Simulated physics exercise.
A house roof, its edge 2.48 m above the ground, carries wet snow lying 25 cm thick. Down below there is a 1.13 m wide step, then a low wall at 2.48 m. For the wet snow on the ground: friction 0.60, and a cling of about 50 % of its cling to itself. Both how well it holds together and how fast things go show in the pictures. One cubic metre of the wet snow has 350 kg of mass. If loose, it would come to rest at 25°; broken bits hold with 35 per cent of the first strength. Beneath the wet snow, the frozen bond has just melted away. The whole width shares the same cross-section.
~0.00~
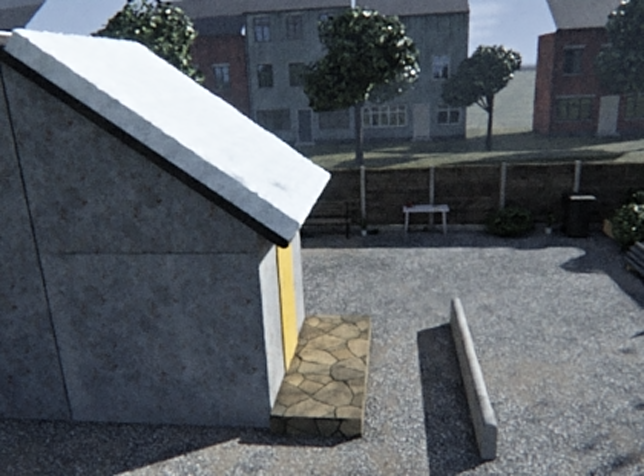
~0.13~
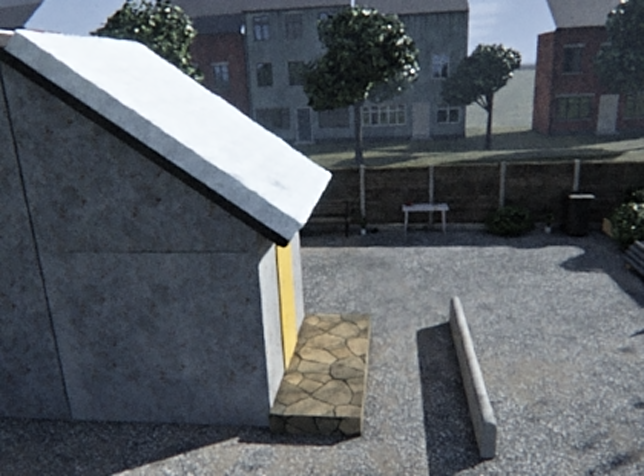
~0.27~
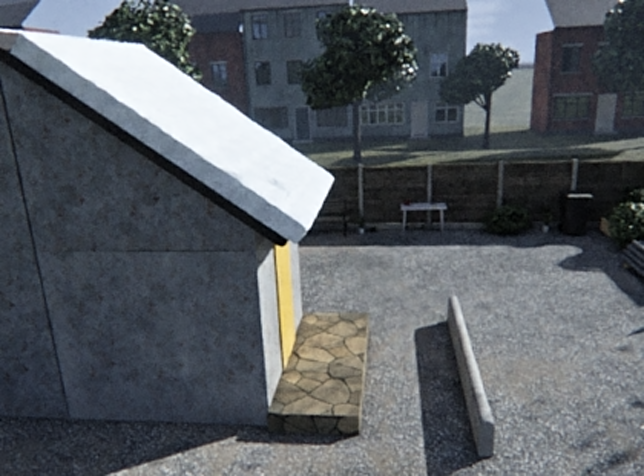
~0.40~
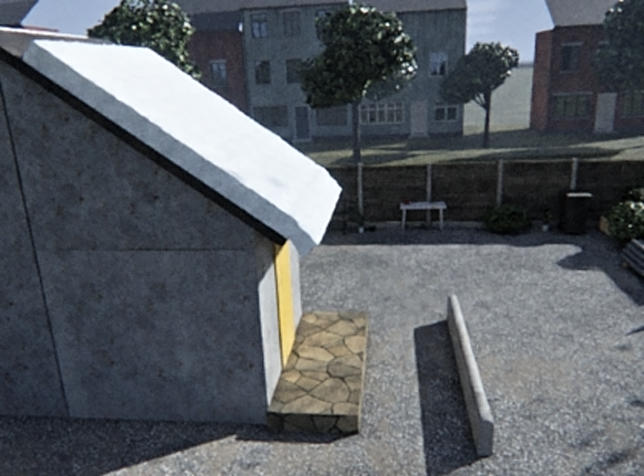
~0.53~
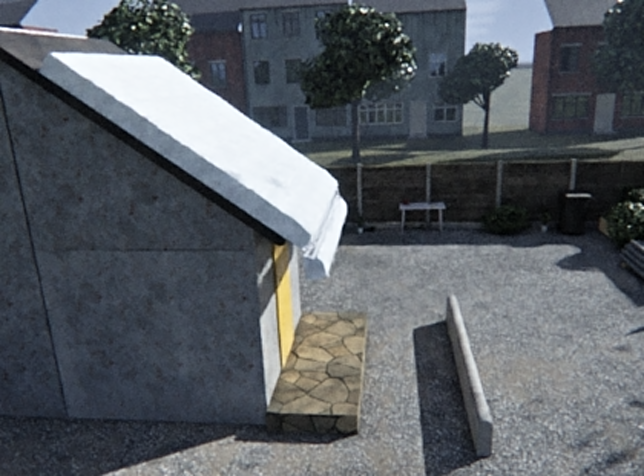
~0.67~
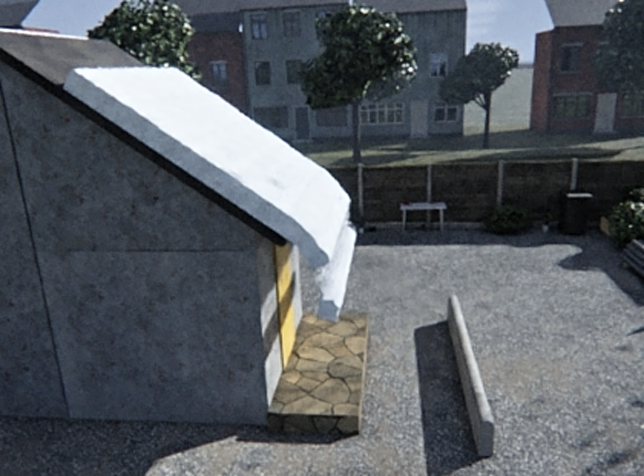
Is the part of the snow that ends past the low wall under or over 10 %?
The part of the snow that ends past the low wall comes out higher than 10 percent.
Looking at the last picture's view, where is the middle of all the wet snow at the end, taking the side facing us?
I'd place it around (456, 423).
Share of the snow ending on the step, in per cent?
Something close to 3 in a hundred.
After 1.09 s, 60 % is still on the roof and 0 % is past the low wall.
After 1.59 s, none is still on the roof and 0 % is past the low wall.
After 2.10 s, none is still on the roof and 20 % is past the low wall.
After 2.60 s, none is still on the roof and 20 % is past the low wall.
After 2.90 s, none is still on the roof and 20 % is past the low wall.
